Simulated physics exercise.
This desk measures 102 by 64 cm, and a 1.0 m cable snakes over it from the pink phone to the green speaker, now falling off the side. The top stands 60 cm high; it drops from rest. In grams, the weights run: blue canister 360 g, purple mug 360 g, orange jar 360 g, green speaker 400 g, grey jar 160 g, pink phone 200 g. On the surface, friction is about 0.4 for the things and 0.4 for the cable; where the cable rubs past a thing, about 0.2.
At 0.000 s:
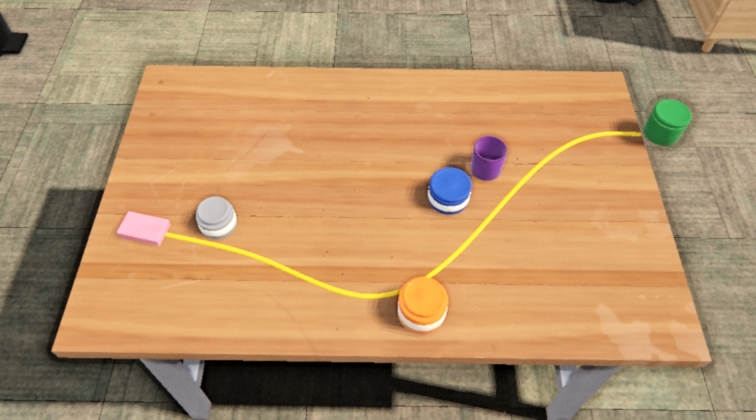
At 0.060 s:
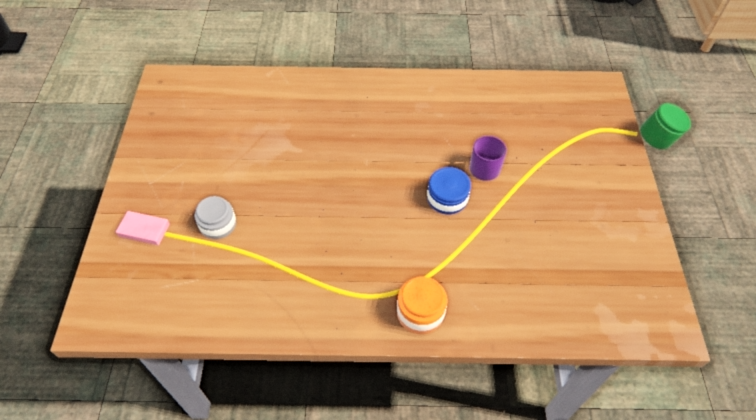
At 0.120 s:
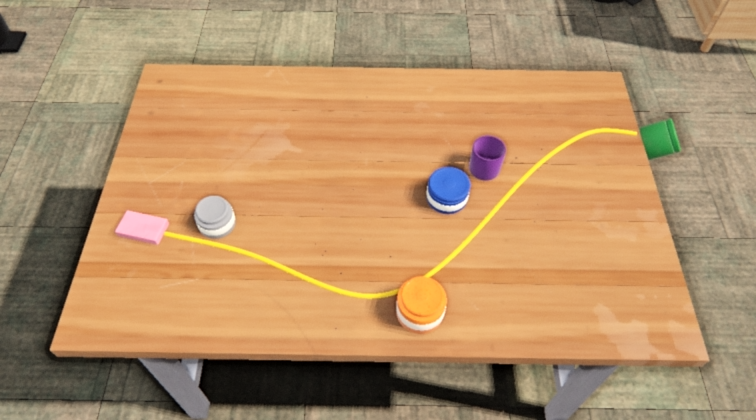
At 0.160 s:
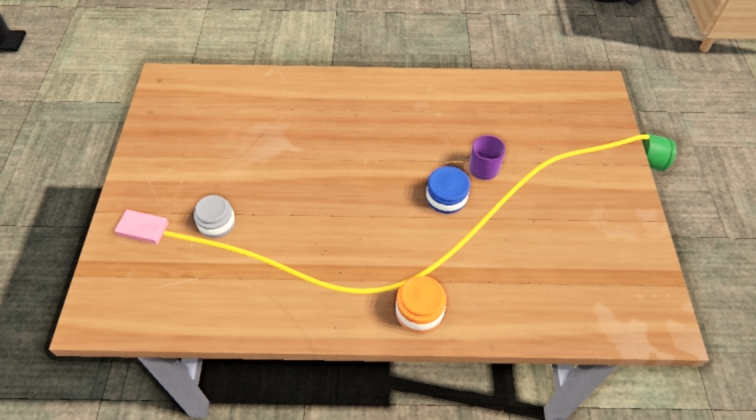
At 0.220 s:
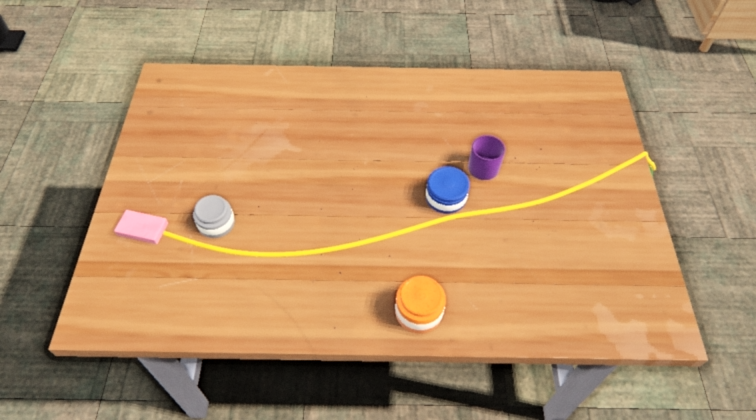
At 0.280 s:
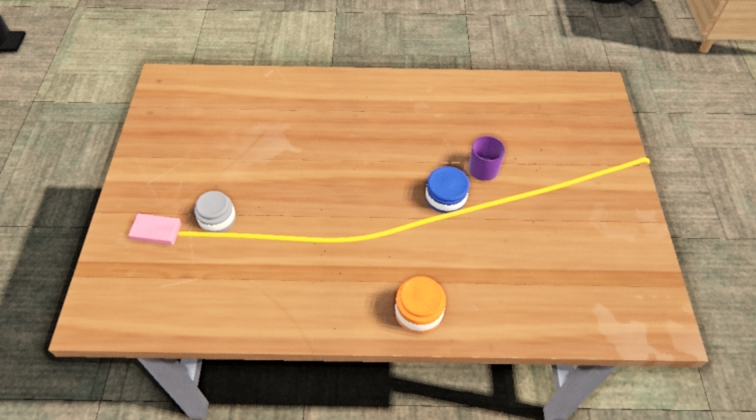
A green container drops off the table's right side, pulling the yellow cable straighter across it.
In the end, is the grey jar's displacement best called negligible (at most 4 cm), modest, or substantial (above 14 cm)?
It's going to make a mid-length trip.
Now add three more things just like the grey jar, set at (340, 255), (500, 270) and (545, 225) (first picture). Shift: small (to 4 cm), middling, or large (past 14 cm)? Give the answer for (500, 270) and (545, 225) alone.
In that order: Small, small.
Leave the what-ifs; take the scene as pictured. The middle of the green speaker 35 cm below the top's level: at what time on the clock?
At about 0.50 s.
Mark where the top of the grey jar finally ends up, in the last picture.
The top finishes roughly at pixel (242, 185) of the last view.
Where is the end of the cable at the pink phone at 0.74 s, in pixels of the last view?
(392, 247), give or take.
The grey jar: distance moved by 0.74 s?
The grey jar is 6 cm out of place.
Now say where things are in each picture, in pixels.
Grey jar (213, 209); cable runs through (593, 136) (518, 187) (449, 261) (337, 291) (227, 248), in the first picture.
Green speaker (672, 116); cable runs through (589, 133) (448, 260) (226, 248), in the second picture.
Green speaker (660, 140); cable runs through (588, 133) (447, 260) (226, 247), in the third picture.
Green speaker (653, 152); cable runs through (607, 146) (448, 255) (225, 247), in the fourth picture.
Cable runs through (646, 156) (224, 250), in the fifth picture.
Grey jar (212, 203); cable runs through (584, 179) (479, 207) (366, 238) (244, 236), in the sixth picture.
By 0.5 s, the cable's tail end at (277, 240); grey jar 7 cm off its start, pink phone 20 cm off its start, green speaker over the edge.
By 0.7 s, the cable's tail end at (392, 247); grey jar 7 cm off its start, pink phone 40 cm off its start, green speaker over the edge.
By 1.0 s, the cable's tail end at (421, 244); grey jar 7 cm off its start at (242, 185), pink phone 45 cm off its start at (398, 236), green speaker over the edge.
By 1.2 s, the cable's tail end at (421, 244); grey jar 7 cm off its start, pink phone 45 cm off its start, green speaker over the edge.
By 2.4 s, the cable's tail end at (421, 244); grey jar 7 cm off its start at (242, 185), pink phone 45 cm off its start at (398, 236), green speaker over the edge.
